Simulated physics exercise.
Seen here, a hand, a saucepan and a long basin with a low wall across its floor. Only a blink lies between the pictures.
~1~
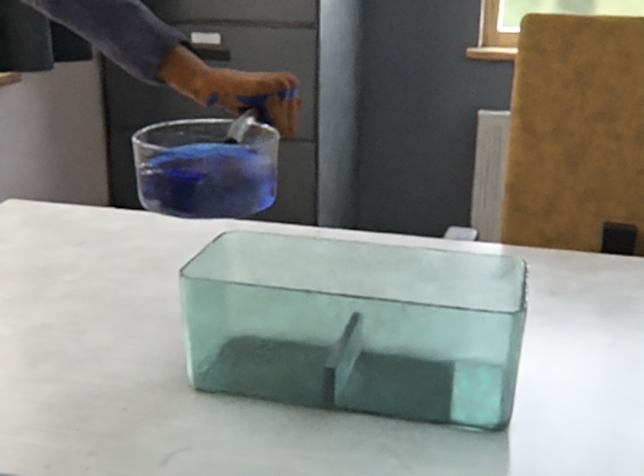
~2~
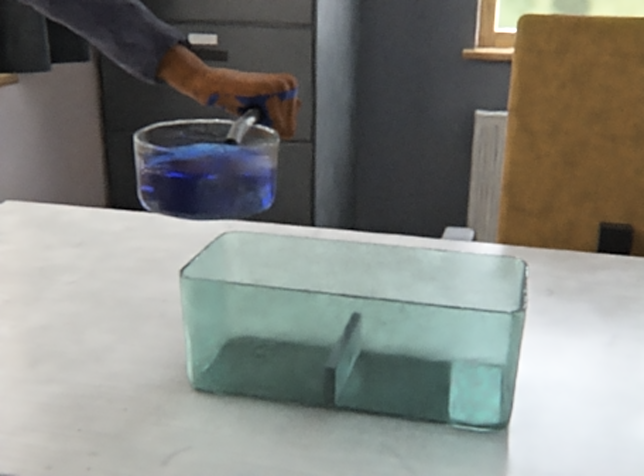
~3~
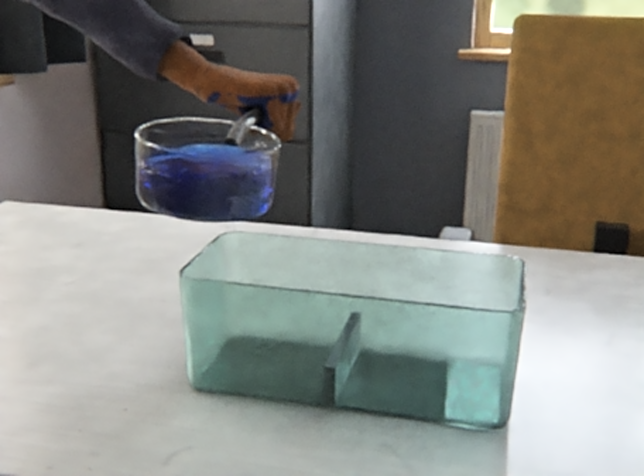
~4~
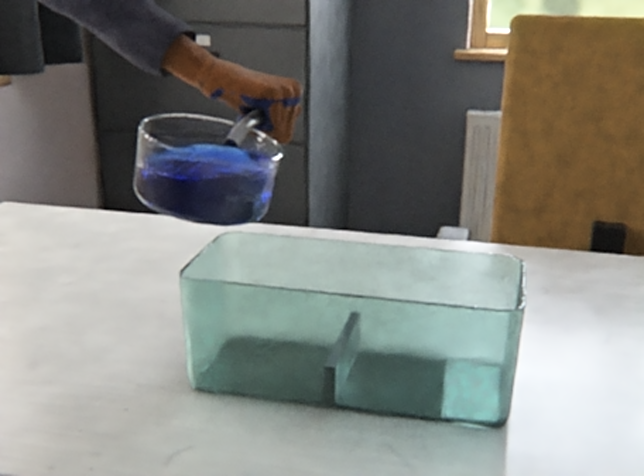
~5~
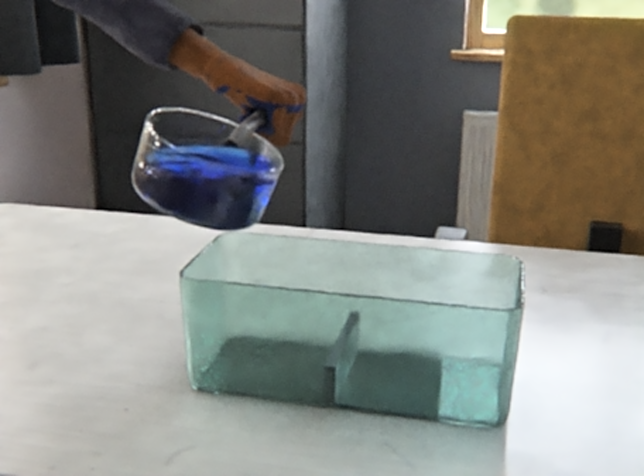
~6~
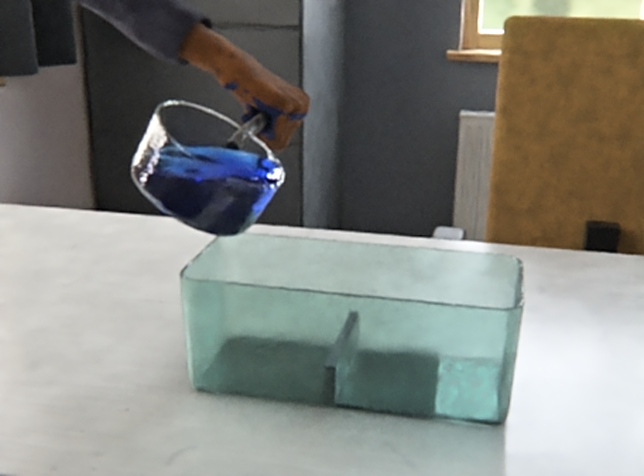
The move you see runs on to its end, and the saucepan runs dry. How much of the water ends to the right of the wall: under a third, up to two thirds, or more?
It comes to under a third.
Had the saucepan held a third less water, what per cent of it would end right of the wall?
It comes to 5 per cent or so.
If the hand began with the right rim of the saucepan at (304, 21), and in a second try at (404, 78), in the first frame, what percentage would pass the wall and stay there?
Near 75 % and 90 %.
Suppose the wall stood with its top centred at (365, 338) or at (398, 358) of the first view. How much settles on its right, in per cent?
Roughly 5 per cent, and 20 per cent.
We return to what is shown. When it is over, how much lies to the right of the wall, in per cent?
Near 5 %.
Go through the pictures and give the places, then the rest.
In the first frame, it leans 0°; its right rim is at (274, 141); the water meets the walls at (148, 153) and (274, 163); the long basin's rim runs from (202, 253) to (527, 287); the wall's top is at (345, 339).
In the second frame, it leans 1°; its right rim is at (275, 144); the water meets the walls at (149, 154) and (274, 164).
In the third frame, it leans 6°; its right rim is at (276, 150); the water meets the walls at (148, 153) and (273, 166).
In the fourth frame, it leans 12°; its right rim is at (278, 159); the water meets the walls at (147, 153) and (274, 168).
In the fifth frame, it leans 21°; its right rim is at (279, 171); the water meets the walls at (146, 152) and (277, 170).
In the sixth frame, it leans 32°; its right rim is at (279, 184); the water meets the walls at (145, 152) and (282, 176); 1 per cent is over the edge.
A moment on, the saucepan is tipped on its side and 34 per cent is still to pour, 37 is left of the wall and 1 right of it.
Next, the saucepan is tipped on its side and 10 per cent is still to pour, 81 is left of the wall and 3 right of it.
Then the saucepan is tipped on its side and 2 per cent is still to pour, 90 is left of the wall and 5 right of it.
Later the saucepan is tipped on its side and 1 per cent is still to pour, 92 is left of the wall and 5 right of it.
Finally, 93 per cent lies left of the wall, 5 right of it and 1 outside.
